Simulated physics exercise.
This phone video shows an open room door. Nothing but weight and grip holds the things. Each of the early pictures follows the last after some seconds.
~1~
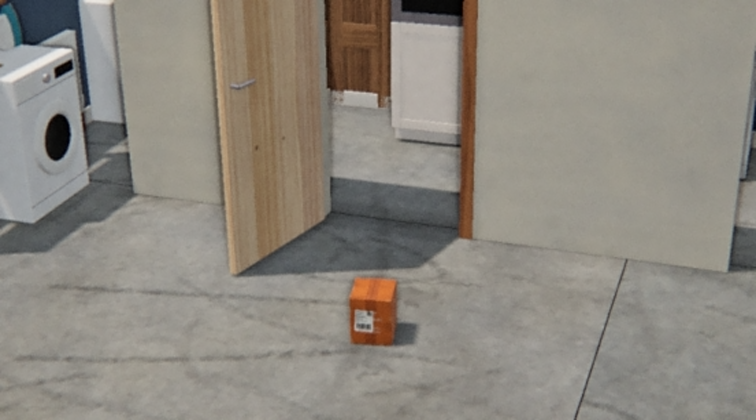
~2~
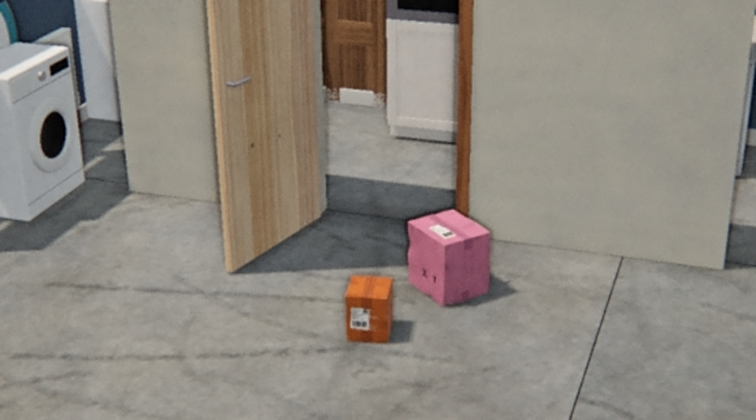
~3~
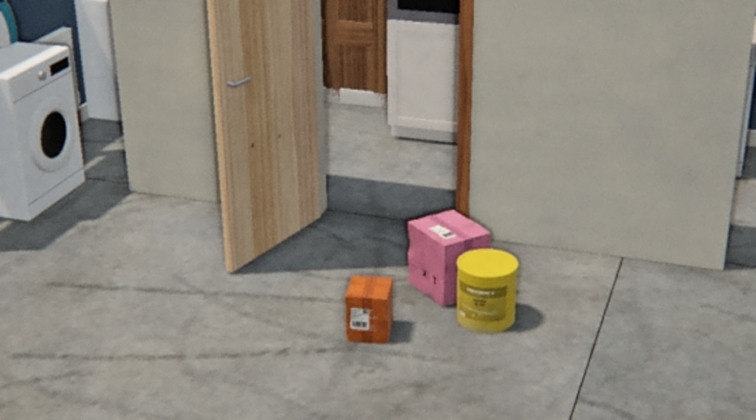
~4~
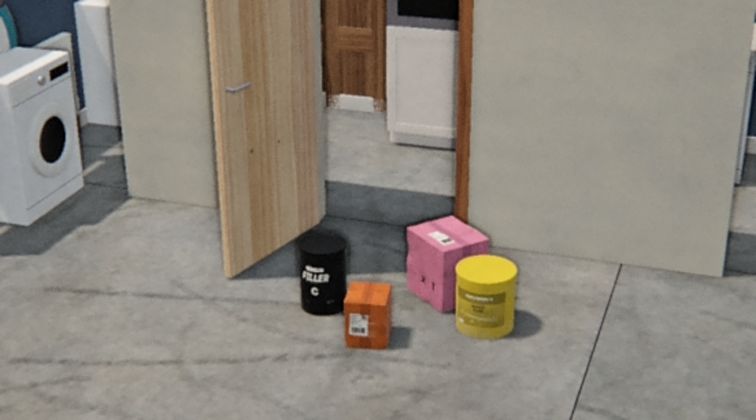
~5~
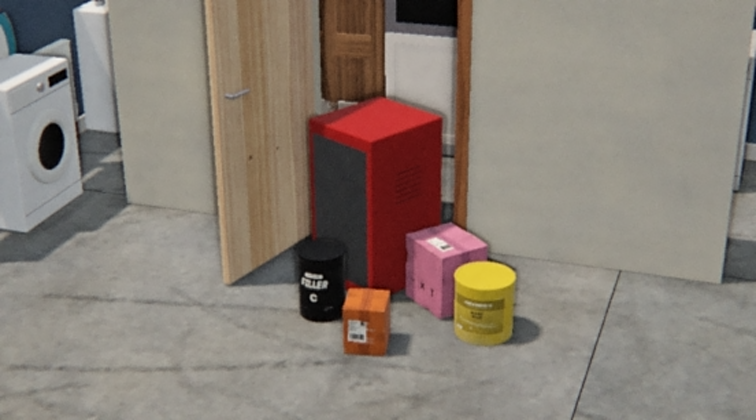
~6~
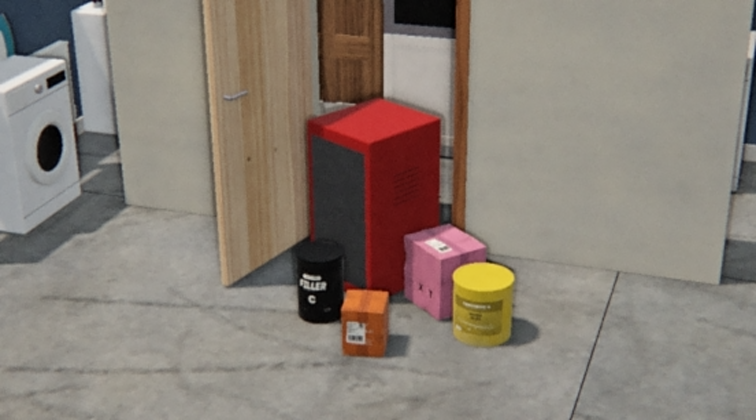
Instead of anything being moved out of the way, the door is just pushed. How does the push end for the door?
The door comes to a stop before the frame.
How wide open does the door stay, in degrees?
I'd say it stays open by roughly 70 degrees.
Then, 0.40 s past the last view, door 94° open.
Then, 0.60 s past the last view, door 83° open.
Then, 0.80 s past the last view, door 72° open.
Finally, door 72° open; all 5 still in place. Final places as the last picture's camera would see them, red appliance near (375, 199).
